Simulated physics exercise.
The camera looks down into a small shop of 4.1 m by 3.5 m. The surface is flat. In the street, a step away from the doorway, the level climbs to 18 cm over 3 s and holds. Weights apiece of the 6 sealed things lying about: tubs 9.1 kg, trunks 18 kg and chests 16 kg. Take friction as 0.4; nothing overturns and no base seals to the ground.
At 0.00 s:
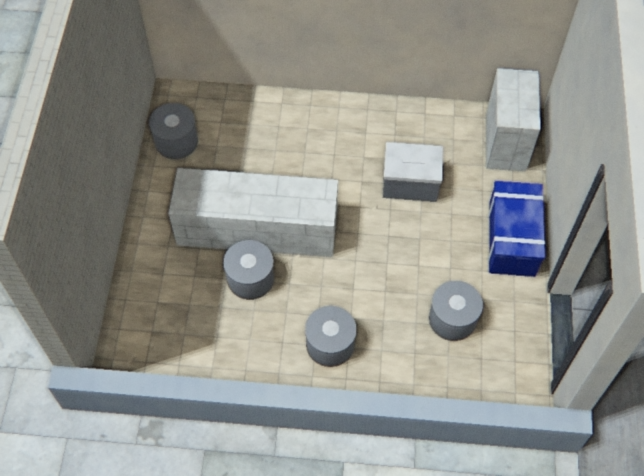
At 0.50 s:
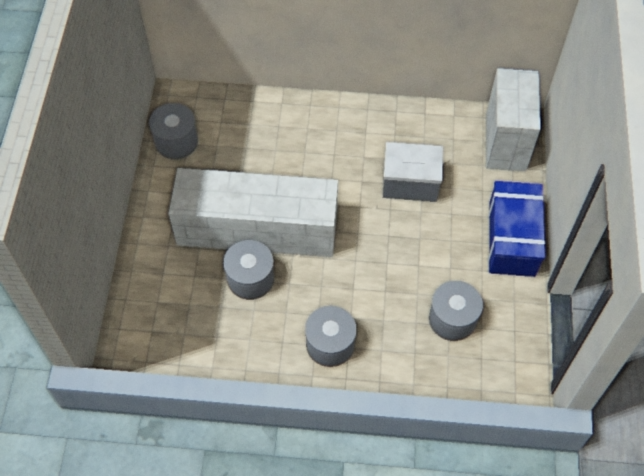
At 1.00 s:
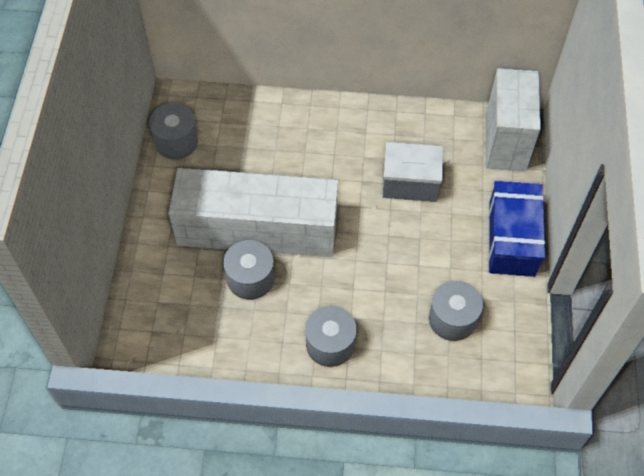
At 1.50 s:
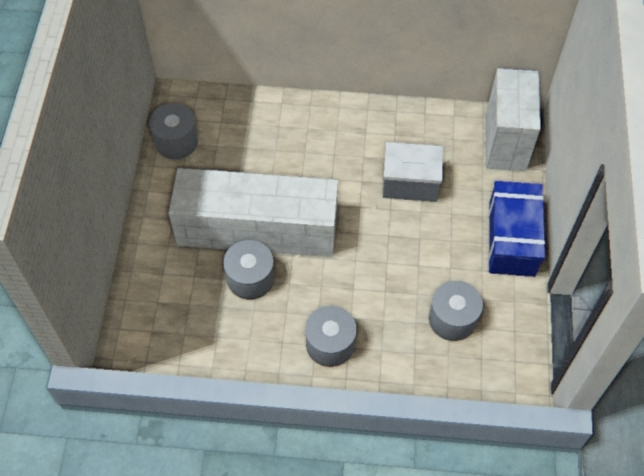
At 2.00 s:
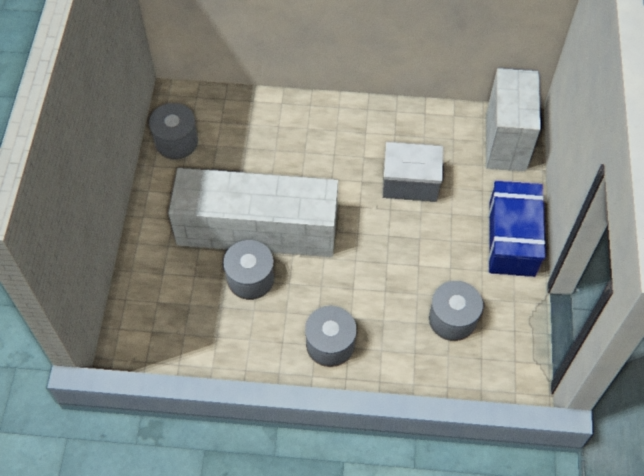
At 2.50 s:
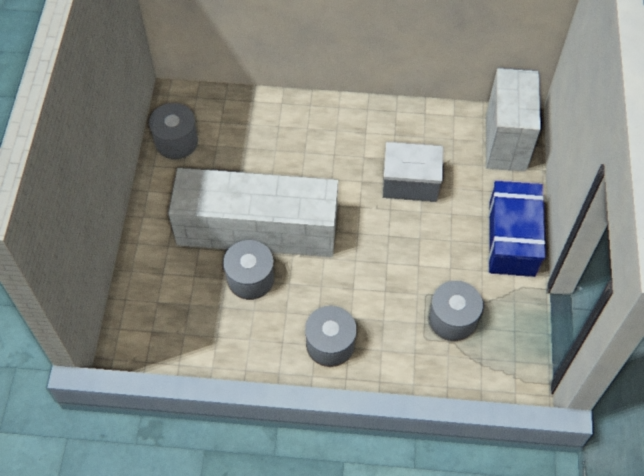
In the video, a small room holding a blue trunk, grey blocks and four round grey drums is seen from above as water covers the paving outside, then spreads through the right doorway onto the tiled floor; the objects stay still.
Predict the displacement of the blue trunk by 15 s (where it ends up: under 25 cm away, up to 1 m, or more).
The blue trunk stays put.
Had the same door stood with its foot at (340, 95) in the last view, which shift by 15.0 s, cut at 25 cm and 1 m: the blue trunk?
Then the blue trunk moves a short way.
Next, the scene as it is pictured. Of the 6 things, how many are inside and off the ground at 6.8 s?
3 of them.
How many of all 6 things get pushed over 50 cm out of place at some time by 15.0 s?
I count 5.
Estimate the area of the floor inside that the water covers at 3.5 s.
Some 2.5 m2.
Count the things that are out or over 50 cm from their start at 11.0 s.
By then 4.
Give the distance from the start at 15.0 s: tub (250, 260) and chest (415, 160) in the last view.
In that order: 150 cm, 60 cm.
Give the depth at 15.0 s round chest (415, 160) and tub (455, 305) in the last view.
Roughly 10 and 10 cm.
After 3.5 s the blue trunk is near (519, 218), 0.0 m from its start, aground; 0 afloat.
After 6.8 s the blue trunk is near (519, 218), 0.0 m from its start, aground; 3 afloat.
After 11.0 s the blue trunk is near (519, 218), 0.0 m from its start, aground; 2 afloat.
After 15.0 s the blue trunk is near (528, 218), 0.1 m from its start, afloat; 6 afloat.
